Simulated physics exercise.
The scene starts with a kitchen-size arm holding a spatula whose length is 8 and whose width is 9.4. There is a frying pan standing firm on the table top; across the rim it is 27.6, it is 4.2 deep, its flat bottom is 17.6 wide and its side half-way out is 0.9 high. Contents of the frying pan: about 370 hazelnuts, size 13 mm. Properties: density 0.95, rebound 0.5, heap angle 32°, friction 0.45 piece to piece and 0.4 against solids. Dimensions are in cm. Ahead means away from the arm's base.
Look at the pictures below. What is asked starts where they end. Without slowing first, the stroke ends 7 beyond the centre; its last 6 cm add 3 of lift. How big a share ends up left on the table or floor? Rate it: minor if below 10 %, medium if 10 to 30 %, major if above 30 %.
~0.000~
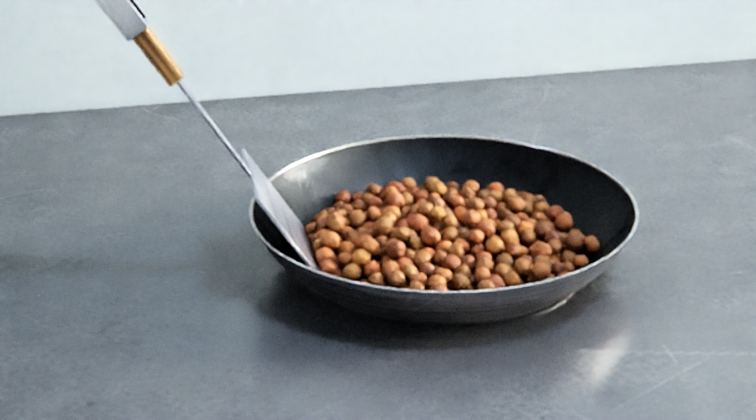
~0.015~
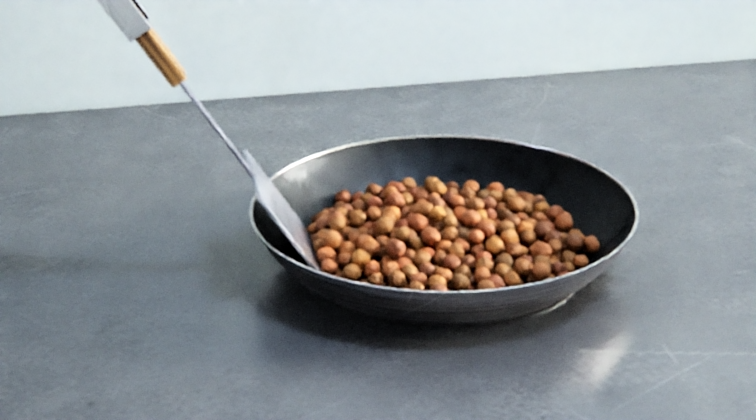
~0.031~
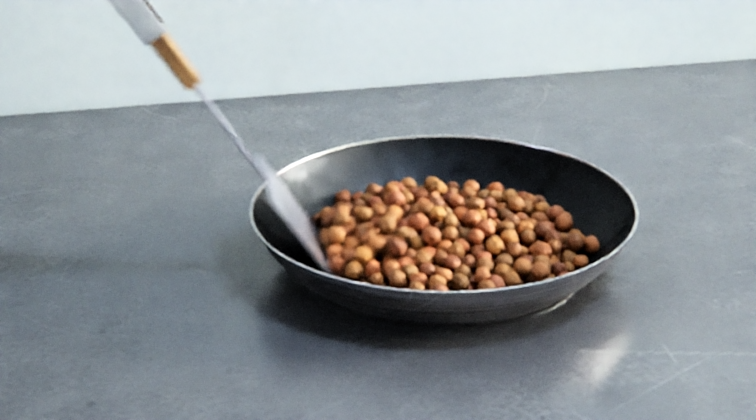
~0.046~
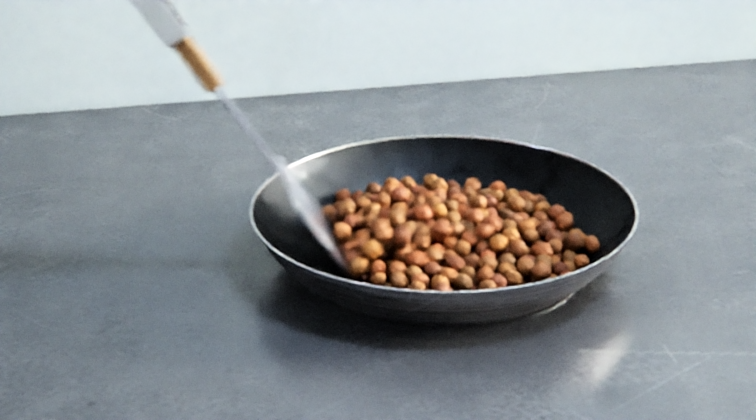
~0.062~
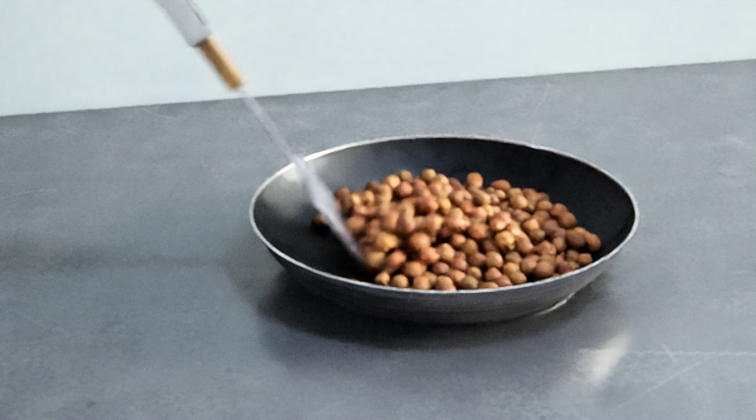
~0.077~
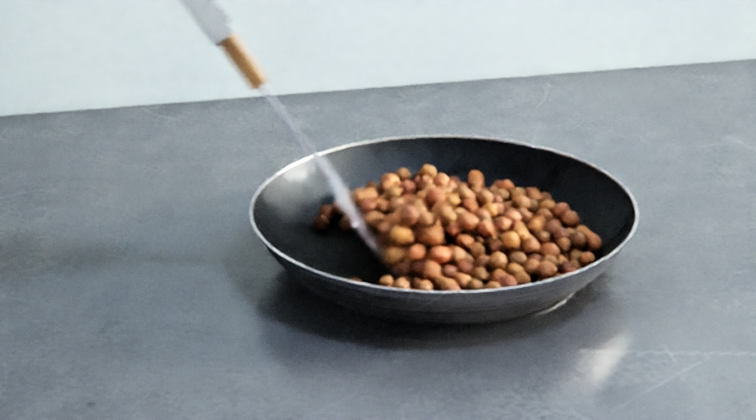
Rating: Medium.
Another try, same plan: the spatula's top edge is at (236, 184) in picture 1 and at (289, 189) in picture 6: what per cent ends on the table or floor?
Some 5 per cent.
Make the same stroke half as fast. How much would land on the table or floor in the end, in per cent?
Estimated result: Some 0 %.
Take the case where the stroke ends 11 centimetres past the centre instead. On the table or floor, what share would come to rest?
I'd expect close to 35 per cent then.
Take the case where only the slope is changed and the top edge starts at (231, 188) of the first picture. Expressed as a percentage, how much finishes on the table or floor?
Around 20 percent ends up on the table or floor.
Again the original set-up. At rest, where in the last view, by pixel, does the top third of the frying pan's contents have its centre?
Centre: Roughly (553, 214).
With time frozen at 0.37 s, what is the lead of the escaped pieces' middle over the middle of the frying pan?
Distance ahead of centre: Approx. 20 cm.
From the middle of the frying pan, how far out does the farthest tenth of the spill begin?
Some 55 cm from the centre.
After 0.12 s, sloping 58°, highest piece 7 above the table; 374 in the frying pan.
After 0.15 s, sloping 58°, highest piece 8 above the table; 374 in the frying pan.
After 0.37 s, sloping 58°, highest piece 6 above the table; 313 in the frying pan, 56 on the table or floor, 5 on the blade or in flight.
After 1.42 s, sloping 58°, highest piece 5 above the table; 312 in the frying pan, 62 on the table or floor.
At rest, 312 in the frying pan, 62 on the table or floor. That is 17 % on the table or floor.
